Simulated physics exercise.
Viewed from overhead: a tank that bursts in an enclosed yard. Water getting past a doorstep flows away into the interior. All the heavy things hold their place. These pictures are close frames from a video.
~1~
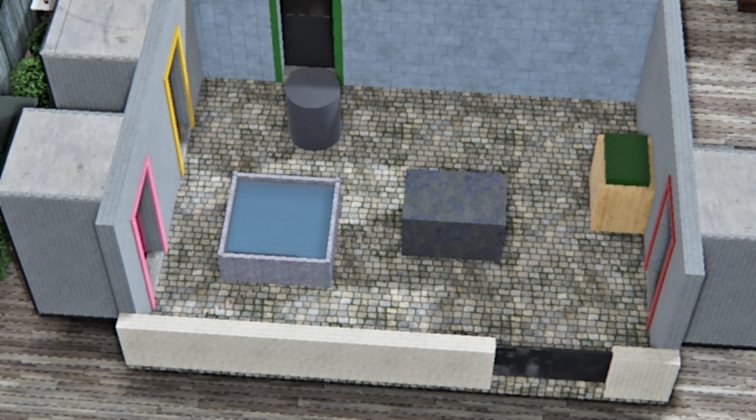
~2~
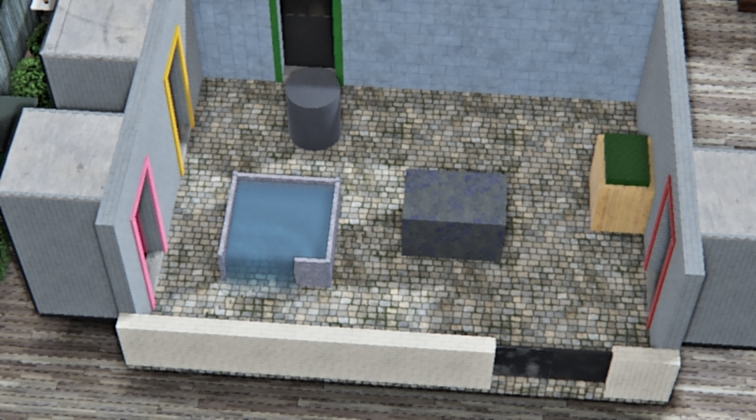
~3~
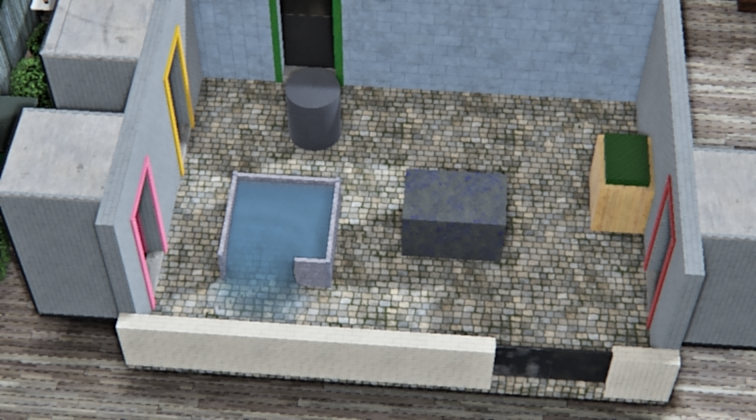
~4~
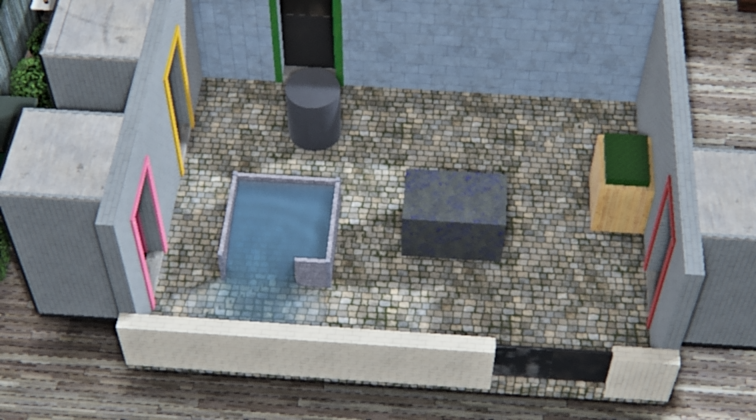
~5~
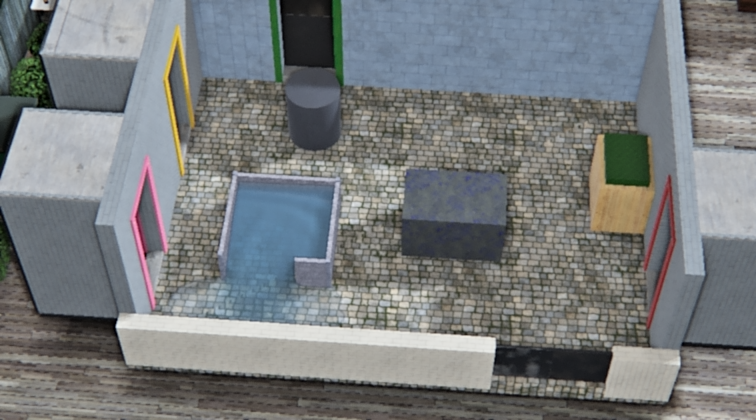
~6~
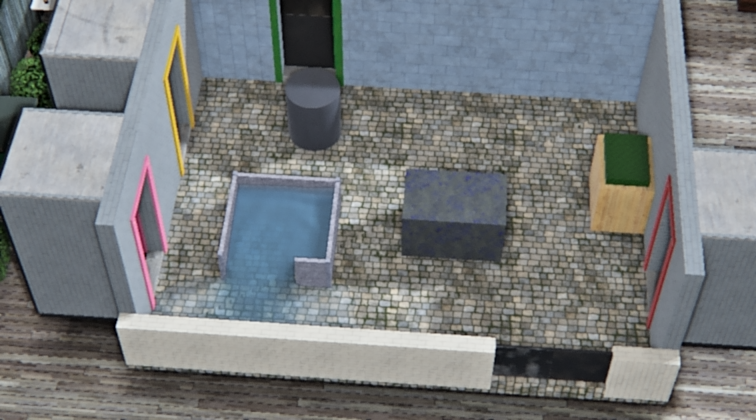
At first, an open tank of still blue water stands whole on the left side of a walled, cobbled yard. Then most of its front side is gone, and water pours through the gap and spreads over the cobbles toward the low front wall, while the dark blocks beside it stay put.
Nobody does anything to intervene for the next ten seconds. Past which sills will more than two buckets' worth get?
The red door lets more than two buckets past; the green door keeps it to two buckets or less; the yellow door keeps it to two buckets or less; the pink door lets more than two buckets past.
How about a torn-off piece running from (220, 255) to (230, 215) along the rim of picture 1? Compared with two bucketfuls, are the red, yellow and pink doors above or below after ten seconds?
Red is under, yellow stays under, pink passes that mark.
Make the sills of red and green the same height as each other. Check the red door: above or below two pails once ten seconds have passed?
The red one stays within the limit.
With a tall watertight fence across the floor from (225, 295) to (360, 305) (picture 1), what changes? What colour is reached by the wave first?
First comes the one in pink.
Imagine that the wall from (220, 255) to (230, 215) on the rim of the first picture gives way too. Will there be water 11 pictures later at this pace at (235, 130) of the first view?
At that place: Wet.
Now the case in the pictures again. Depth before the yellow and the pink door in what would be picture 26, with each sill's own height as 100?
In turn 20 and 180 per cent.
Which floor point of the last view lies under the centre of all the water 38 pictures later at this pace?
Close to (338, 240).
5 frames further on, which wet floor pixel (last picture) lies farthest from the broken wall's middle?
Somewhere near (423, 361).
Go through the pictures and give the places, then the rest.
In the first frame, the open tank at (281, 220) is whole and still.
In the second frame, the front is at (224, 285), out from the gap at (261, 274).
In the third frame, water pours out at (261, 274) and has run to (284, 320).
In the fourth frame, water pours out at (261, 275) and has run to a hidden place.
In the fifth frame, the front is at a hidden place, out from the gap at (261, 274).
In the sixth frame, the front is at a hidden place, out from the gap at (261, 274).
A moment on, water covers 10 % of the floor; the red door not reached, the green door not reached, the yellow door not reached, the pink door wet at the sill, nothing in.
Next, water covers 25 % of the floor; the red door not reached, the green door not reached, the yellow door not reached, the pink door under two buckets in.
Then, water covers 50 % of the floor; the red door wet at the sill, nothing in, the green door not reached, the yellow door wet at the sill, nothing in, the pink door over two buckets in.
Later, water covers 60 % of the floor; the red door over two buckets in, the green door wet at the sill, nothing in, the yellow door wet at the sill, nothing in, the pink door over two buckets in.
In the end, water covers 90 % of the floor; the red door over two buckets in, the green door wet at the sill, nothing in, the yellow door wet at the sill, nothing in, the pink door over two buckets in.
